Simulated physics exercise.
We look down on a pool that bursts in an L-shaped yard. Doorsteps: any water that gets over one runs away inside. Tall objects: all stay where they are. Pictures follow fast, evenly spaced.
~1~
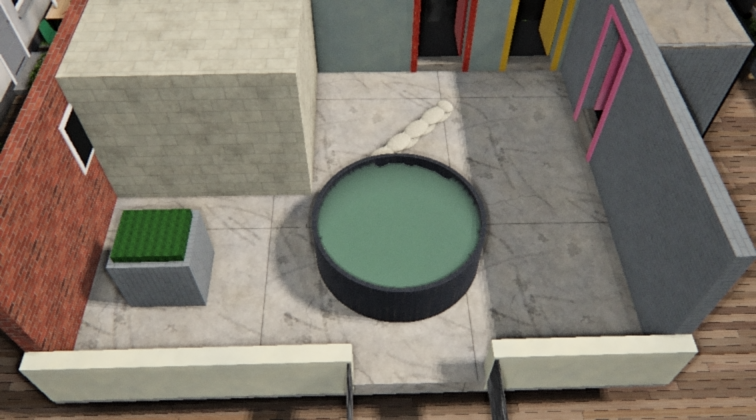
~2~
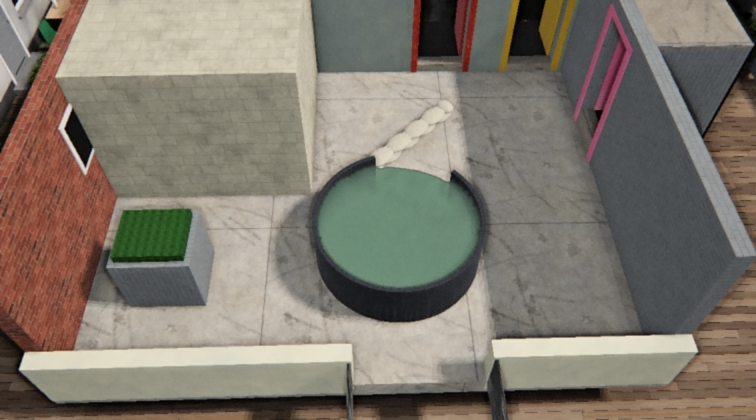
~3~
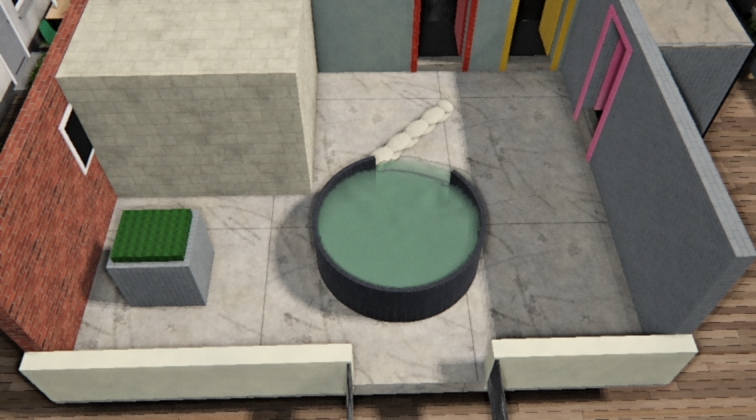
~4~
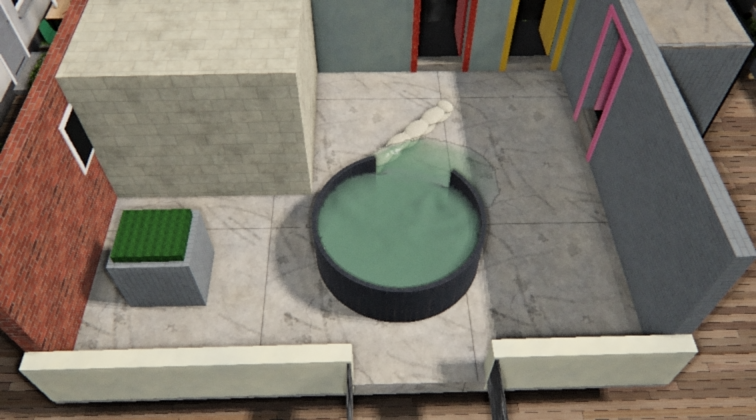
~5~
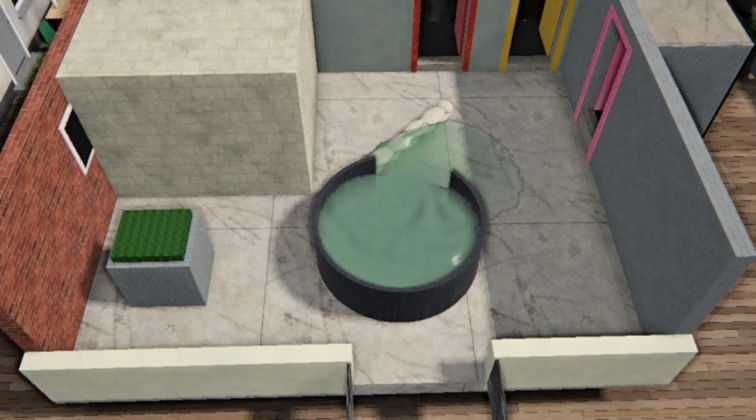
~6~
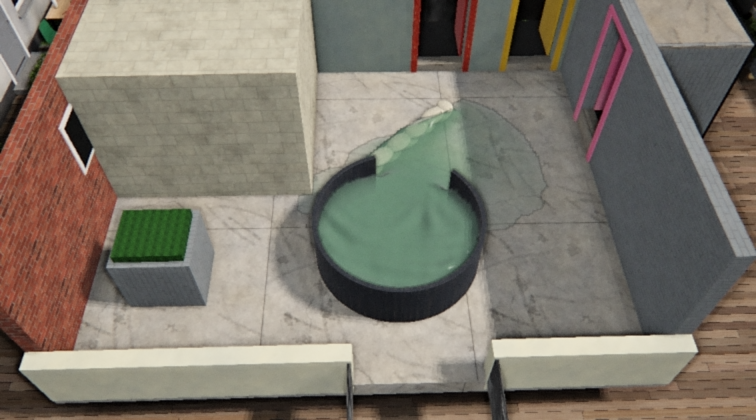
In a walled yard, a round dark pool of green water opens on its far side, water pouring out and spreading across the paving.
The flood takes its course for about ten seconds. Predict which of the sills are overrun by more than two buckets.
In order: Red door: Two buckets at most; pink door: Two buckets at most; yellow door: Over two buckets.
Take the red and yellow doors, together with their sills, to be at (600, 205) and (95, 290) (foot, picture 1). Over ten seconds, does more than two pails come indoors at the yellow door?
The yellow door remains below the mark.
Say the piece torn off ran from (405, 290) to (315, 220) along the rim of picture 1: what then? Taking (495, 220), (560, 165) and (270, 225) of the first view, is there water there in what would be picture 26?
Bone-dry, bone-dry, submerged.
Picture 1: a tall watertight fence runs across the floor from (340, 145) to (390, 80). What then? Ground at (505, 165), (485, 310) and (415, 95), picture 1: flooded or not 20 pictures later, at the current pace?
Taking them in order, I'd say soaked, parched and soaked.
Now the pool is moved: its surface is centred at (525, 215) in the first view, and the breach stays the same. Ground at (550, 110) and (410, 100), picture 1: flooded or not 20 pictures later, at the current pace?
Taking both places in turn, they end up inundated and inundated.
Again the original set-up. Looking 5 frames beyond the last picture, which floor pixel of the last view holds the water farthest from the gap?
At roughly (555, 72).
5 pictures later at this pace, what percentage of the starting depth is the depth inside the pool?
Estimate: Close to 66 %.
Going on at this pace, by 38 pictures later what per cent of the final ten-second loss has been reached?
Roughly 65 percent.
A moment on, water covers 40 % of the floor; the red door not reached, the pink door wet at the sill, nothing in, the yellow door under two buckets in.
Next, water covers 45 % of the floor; the red door wet at the sill, nothing in, the pink door wet at the sill, nothing in, the yellow door over two buckets in.
Then, water covers 45 % of the floor; the red door wet at the sill, nothing in, the pink door under two buckets in, the yellow door far over two buckets in.
Later, water covers 70 % of the floor; the red door wet at the sill, nothing in, the pink door under two buckets in, the yellow door far over two buckets in.
In the end, water covers 95 % of the floor; the red door wet at the sill, nothing in, the pink door under two buckets in, the yellow door far over two buckets in.
